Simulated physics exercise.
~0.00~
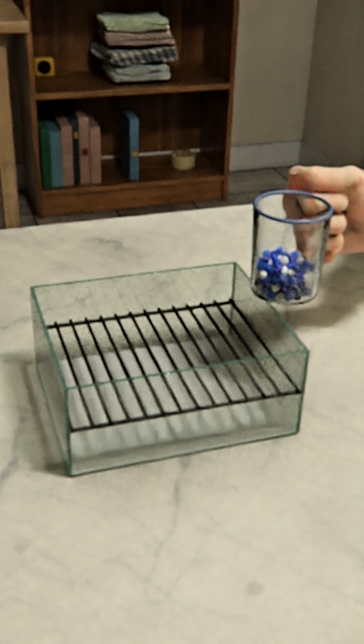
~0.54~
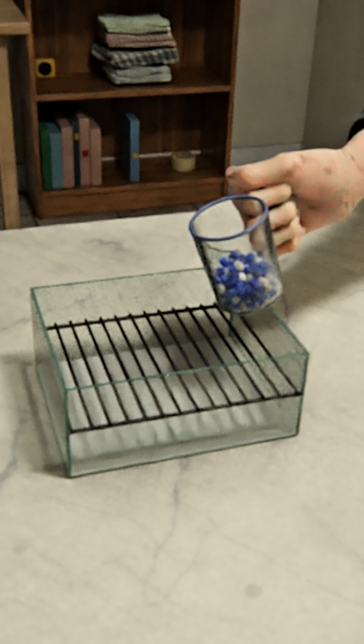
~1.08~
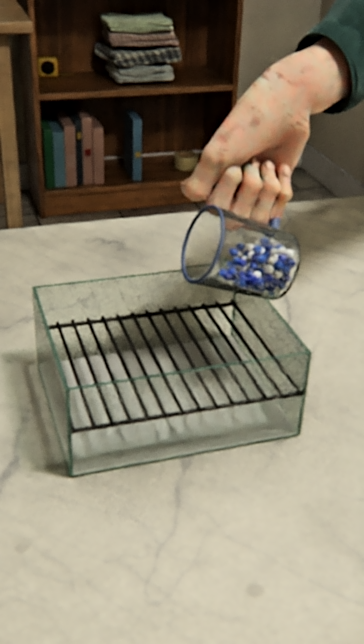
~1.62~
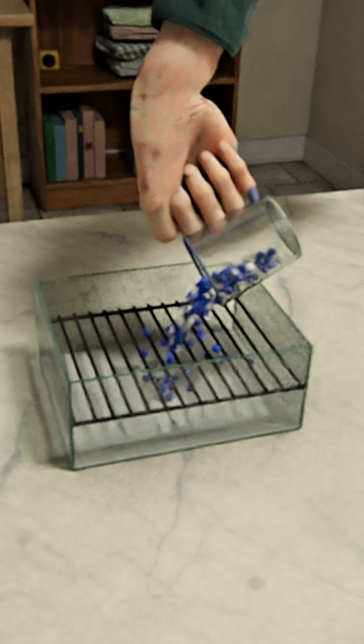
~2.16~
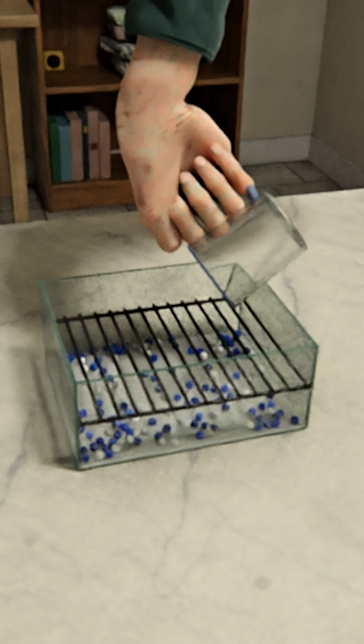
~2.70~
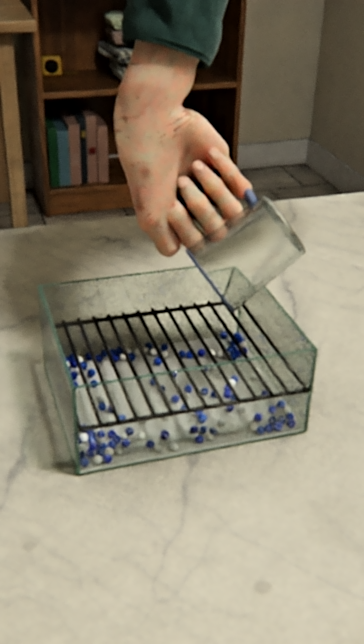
A hand holds a clear, blue-rimmed cup of small blue and white pieces at the right of a pale marble counter, seen from slightly above by a gently swaying camera. Beside it sits a clear rectangular box with a black wire rack across it, and a wooden shelf with books and folded cloths stands behind. The hand moves the cup left over the box and tips it onto its side. As it tilts further, the pieces tumble onto the rack and slip between the wires. Finally the cup is empty, and both colours lie scattered beneath the rack.
